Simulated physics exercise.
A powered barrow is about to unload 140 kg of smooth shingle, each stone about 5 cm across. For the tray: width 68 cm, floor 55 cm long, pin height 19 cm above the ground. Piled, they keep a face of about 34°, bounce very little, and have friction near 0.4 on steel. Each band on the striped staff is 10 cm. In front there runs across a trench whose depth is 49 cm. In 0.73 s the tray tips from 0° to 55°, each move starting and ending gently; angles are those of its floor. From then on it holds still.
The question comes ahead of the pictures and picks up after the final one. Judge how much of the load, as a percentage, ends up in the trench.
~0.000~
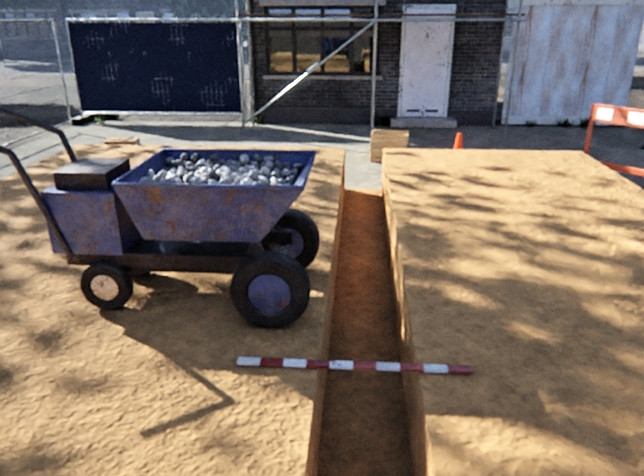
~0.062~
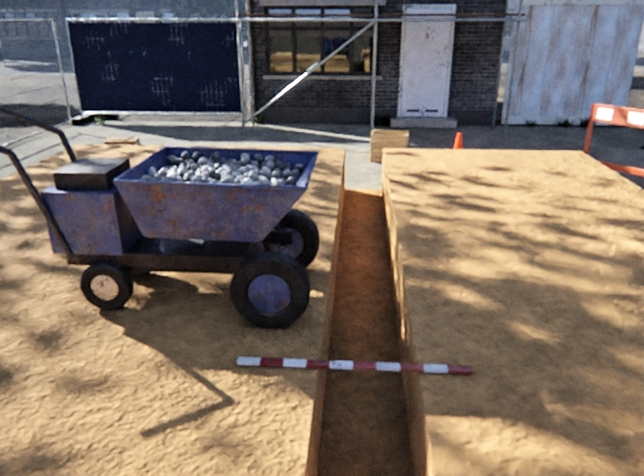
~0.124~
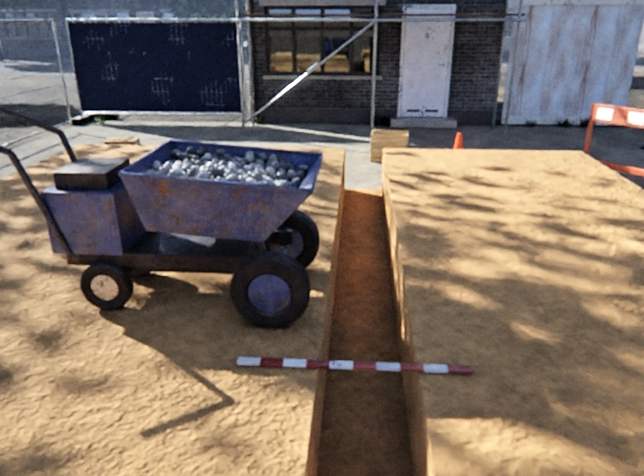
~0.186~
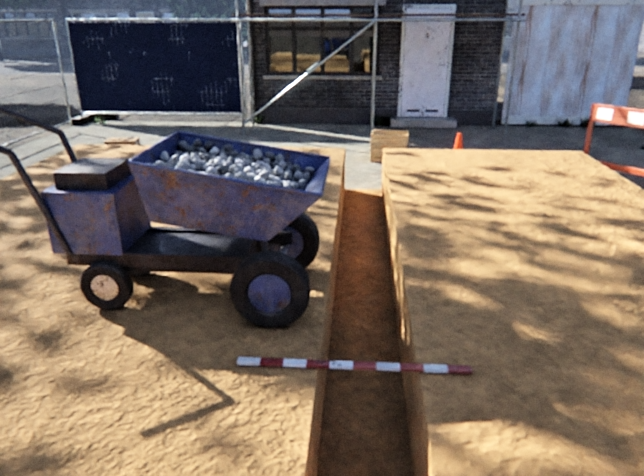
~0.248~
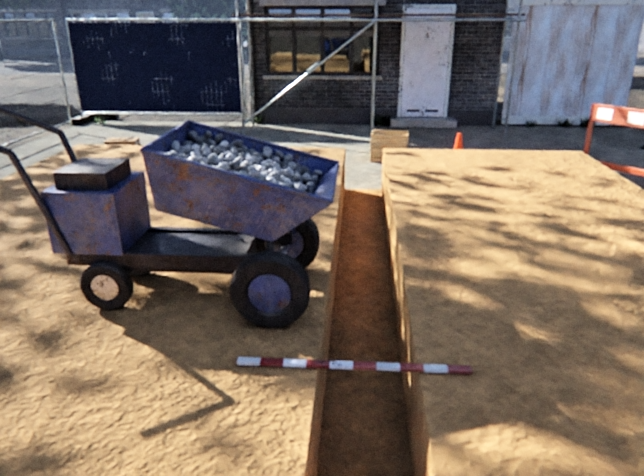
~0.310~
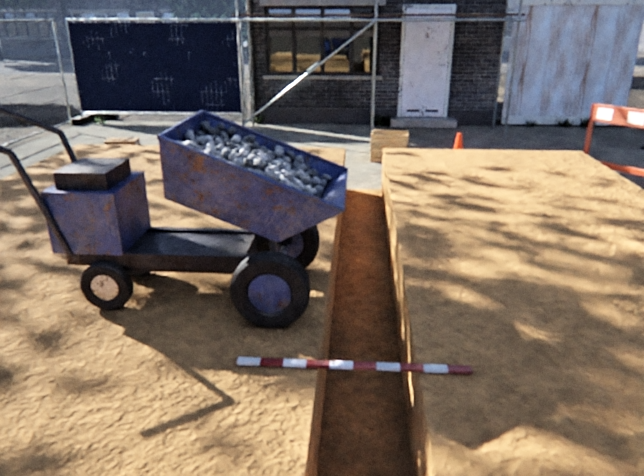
Around 25 %.
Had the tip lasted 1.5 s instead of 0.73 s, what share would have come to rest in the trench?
Near 40 per cent.
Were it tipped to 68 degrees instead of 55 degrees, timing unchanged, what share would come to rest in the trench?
Share in trench: Approx. 30%.
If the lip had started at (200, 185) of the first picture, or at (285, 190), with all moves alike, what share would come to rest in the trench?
The first start gives about 60 per cent, the second about 40.
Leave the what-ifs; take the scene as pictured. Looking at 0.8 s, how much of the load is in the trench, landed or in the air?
Roughly 10 percent of the load.
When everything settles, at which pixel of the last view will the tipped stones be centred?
The tipped stones centre close to (436, 298).
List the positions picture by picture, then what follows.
Lip at (304, 188), floor tilted 0°, highest stones at (221, 163), in the first frame.
The tray is at 1°, its lip at (306, 189); the top of the load is at (222, 162); the stones move at 0.3 m/s on average, in the second frame.
The tray is at 4°, its lip at (312, 191); the top of the load is at (206, 158); the stones move at 0.5 m/s on average, in the third frame.
Lip at (321, 196), floor tilted 9°, highest stones at (195, 150); the stones move at 0.8 m/s on average, in the fourth frame.
Lip at (332, 202), floor tilted 15°, highest stones at (199, 142); the stones move at 0.9 m/s on average, in the fifth frame.
The tray is at 21°, its lip at (344, 210); the top of the load is at (209, 133); the stones move at 1.0 m/s on average, in the sixth frame.
After 0.6 s the floor is at 47°; 100 % in the tray; the foremost stones are at (357, 224).
After 0.8 s the floor is at 55°; 87 % in the tray, 8 % in the trench, 4 % past the trench; the foremost stones are at (430, 272).
After 1.2 s the floor is at 55°; 51 % in the tray, 8 % in the trench, 41 % past the trench; the foremost stones are at (535, 300).
After 3.1 s the floor is at 55°; 30 % in the tray, 25 % in the trench, 45 % past the trench; the foremost stones are past the picture's edge.
